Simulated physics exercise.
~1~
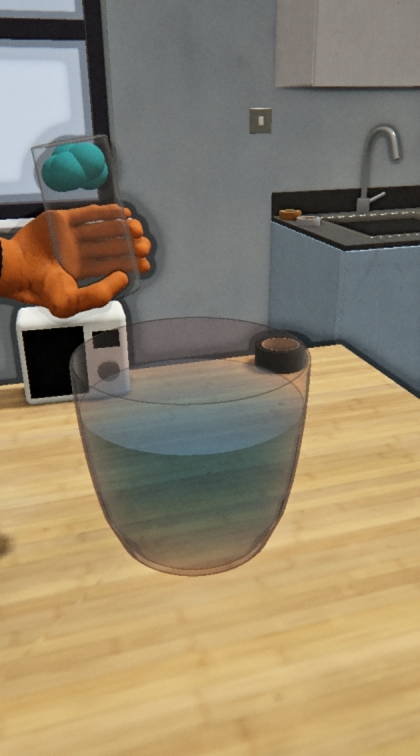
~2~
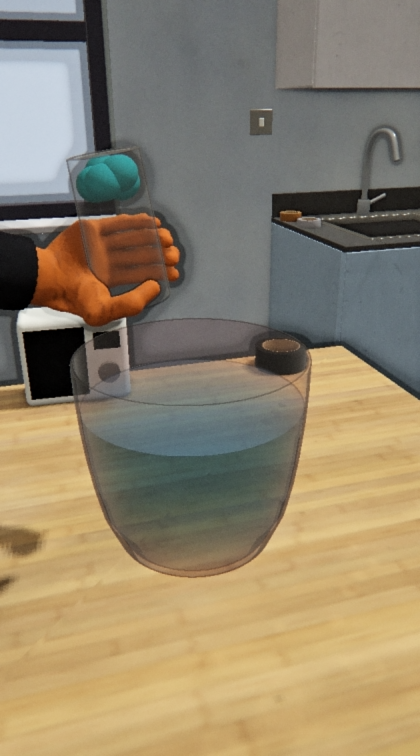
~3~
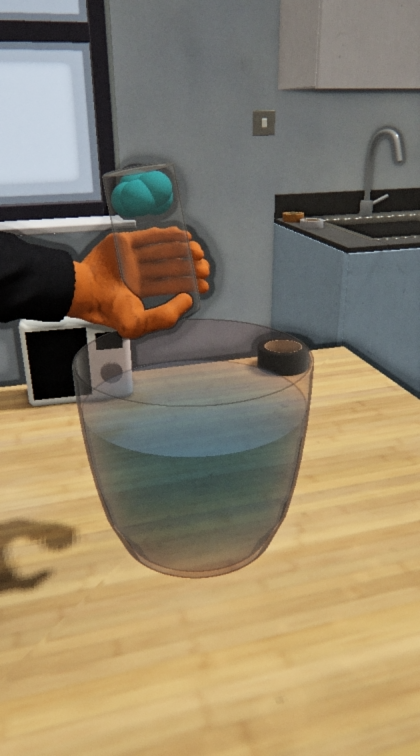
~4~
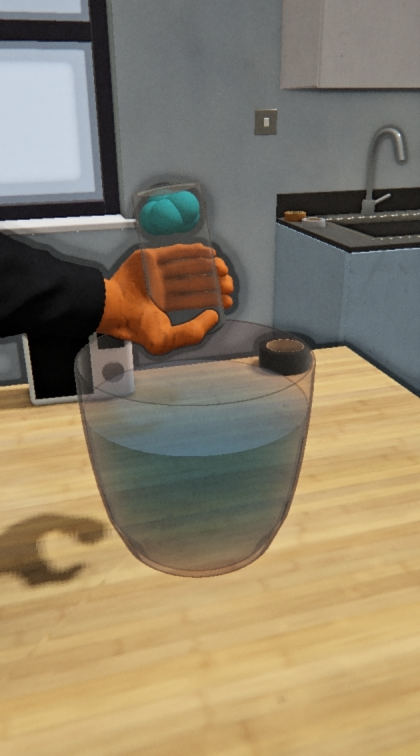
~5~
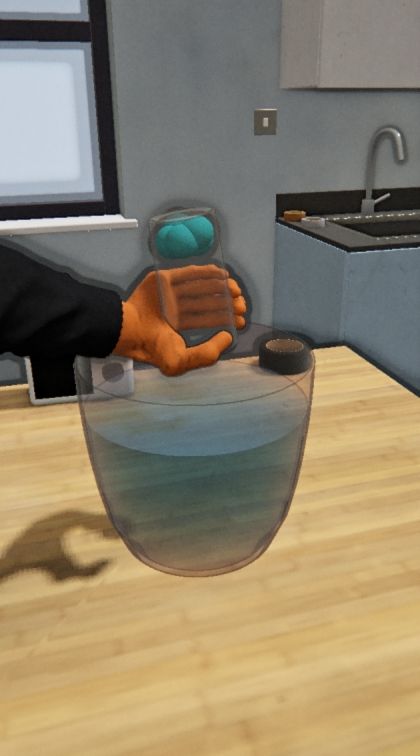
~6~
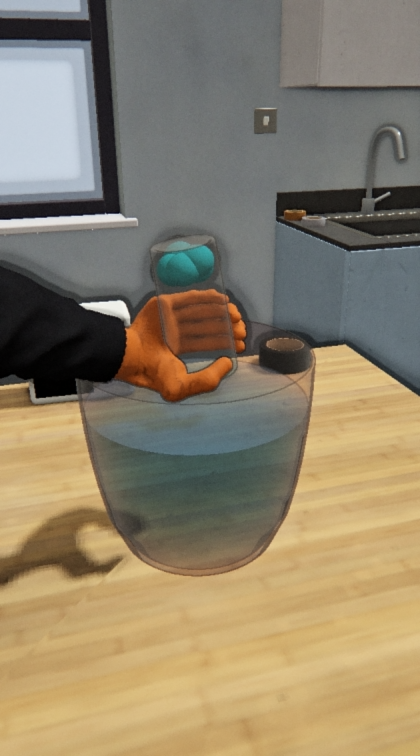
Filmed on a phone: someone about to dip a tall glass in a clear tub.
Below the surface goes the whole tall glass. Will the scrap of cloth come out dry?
The scrap of cloth remains untouched.
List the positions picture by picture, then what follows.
In the first frame, tall glass (88, 224) mouth down; above the clear tub.
In the second frame, tall glass (120, 234) mouth down; scrap of cloth (108, 176); coming down.
In the third frame, tall glass (153, 247) mouth down; lower.
In the fourth frame, tall glass (179, 264) mouth down; scrap of cloth (170, 211); lower still.
In the fifth frame, tall glass (193, 286) mouth down; close to the surface.
In the sixth frame, tall glass (194, 312) mouth down; scrap of cloth (186, 263); just over the surface.
Shortly, the tall glass enters the water.
Then, air is trapped inside and holds the level down.
At the finish, the tall glass is under, still full of air, and the scrap of cloth is dry.
